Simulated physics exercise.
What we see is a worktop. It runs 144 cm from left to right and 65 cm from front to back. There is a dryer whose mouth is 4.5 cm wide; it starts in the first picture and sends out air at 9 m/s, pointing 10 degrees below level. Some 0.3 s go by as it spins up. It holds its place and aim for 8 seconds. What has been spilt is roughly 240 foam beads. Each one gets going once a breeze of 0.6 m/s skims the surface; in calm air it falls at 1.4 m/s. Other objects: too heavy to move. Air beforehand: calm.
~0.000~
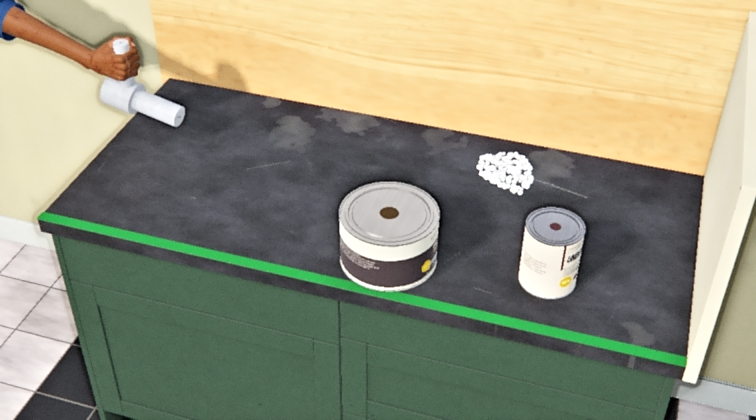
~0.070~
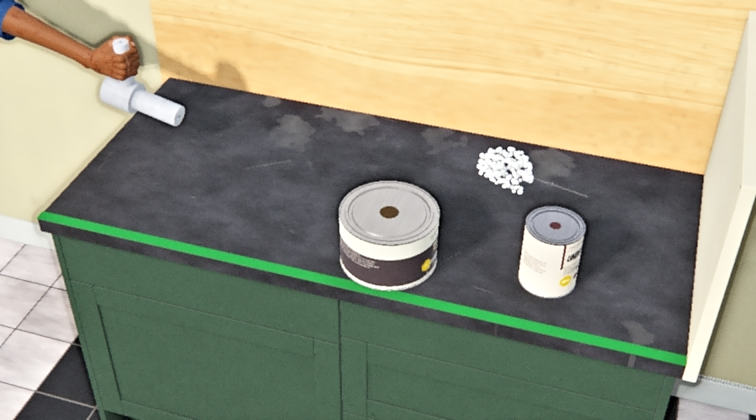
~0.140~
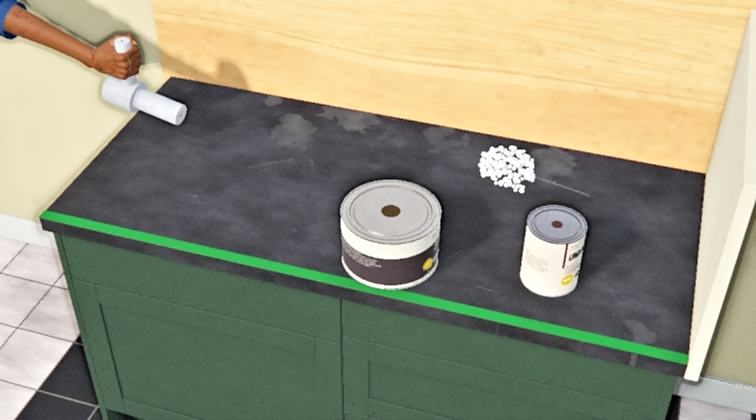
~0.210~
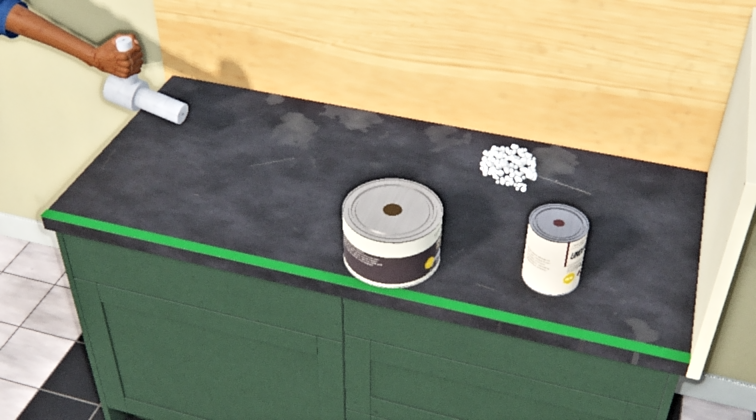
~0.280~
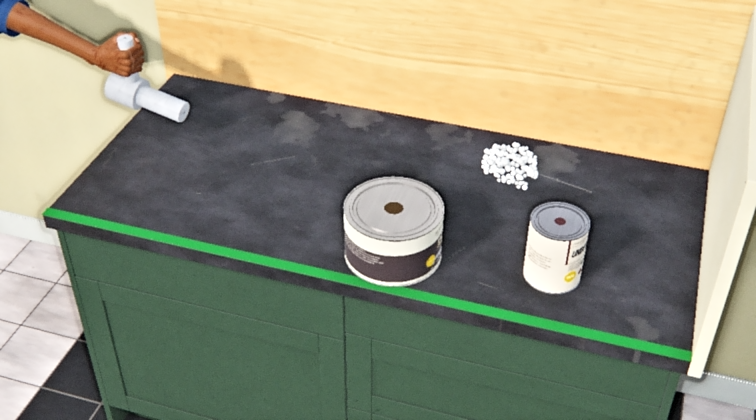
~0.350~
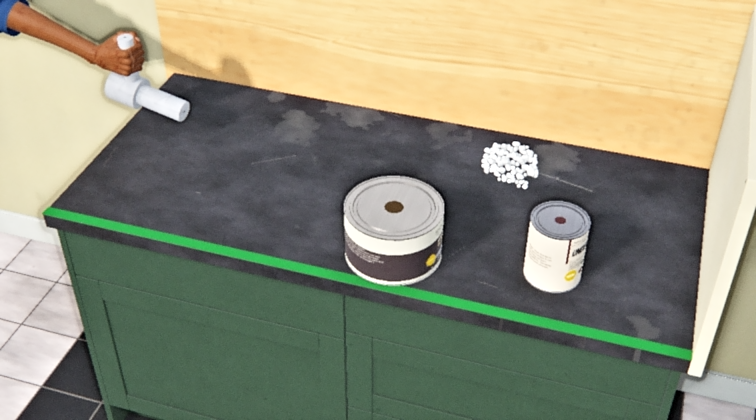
A hand and forearm in a blue sleeve hold a pale grey dryer at the left end of a black worktop with a bright green front edge, seen from above at an angle. A large tin and a smaller tin stand near the front, with a patch of white foam beads behind them. Nothing on the worktop visibly stirs, while the view drifts very slightly.
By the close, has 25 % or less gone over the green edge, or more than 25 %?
25 % or less.
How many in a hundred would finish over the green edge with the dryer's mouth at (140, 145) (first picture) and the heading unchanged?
I'd put it at around 0 per cent.
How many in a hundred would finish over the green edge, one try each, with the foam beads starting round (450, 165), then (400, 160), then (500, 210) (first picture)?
In turn: 0 per cent, 0 per cent, 2 per cent.
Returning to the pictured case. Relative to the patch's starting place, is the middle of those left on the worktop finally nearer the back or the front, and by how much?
Toward the rear, roughly 10 cm.
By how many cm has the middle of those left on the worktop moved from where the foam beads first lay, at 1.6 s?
About 40 cm.
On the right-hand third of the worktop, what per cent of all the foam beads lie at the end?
I'd estimate around 100 per cent.
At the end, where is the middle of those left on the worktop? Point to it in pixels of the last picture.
The middle lands close to (670, 161) in pixels.
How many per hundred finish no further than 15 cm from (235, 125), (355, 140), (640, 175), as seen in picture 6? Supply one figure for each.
Taking the spots one by one, around 0 %, 0 % and 90 %.
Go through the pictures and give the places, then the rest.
The middle of the foam beads is near (505, 170), none has stirred yet and the mouth of the dryer is at (180, 117), in the first frame.
The middle of the foam beads is near (509, 168), none has stirred yet and the green edge is centred on (335, 286), in the second frame.
The middle of the foam beads is near (510, 167), none has stirred yet, the top of a tin is at (557, 224) and the top of a large tin is at (391, 210), in the third frame.
The middle of the foam beads is near (512, 166) and none has stirred yet, in the fourth frame.
The middle of the foam beads is near (513, 164) and none has stirred yet, in the fifth frame.
The middle of the foam beads is near (513, 163) and none has stirred yet, in the sixth frame.
After 1.6 s, 0 % are over the green edge; the middle of those still in play is near (675, 162); 6 % have settled or left.
After 2.6 s, 0 % are over the green edge; the middle of those still in play is near (666, 164); 8 % have settled or left.
After 4.4 s, 0 % are over the green edge; the middle of those still in play is near (669, 162); 9 % have settled or left.
After 8.0 s, at the end, 0 % are over the green edge; the middle of those still in play is near (670, 161).
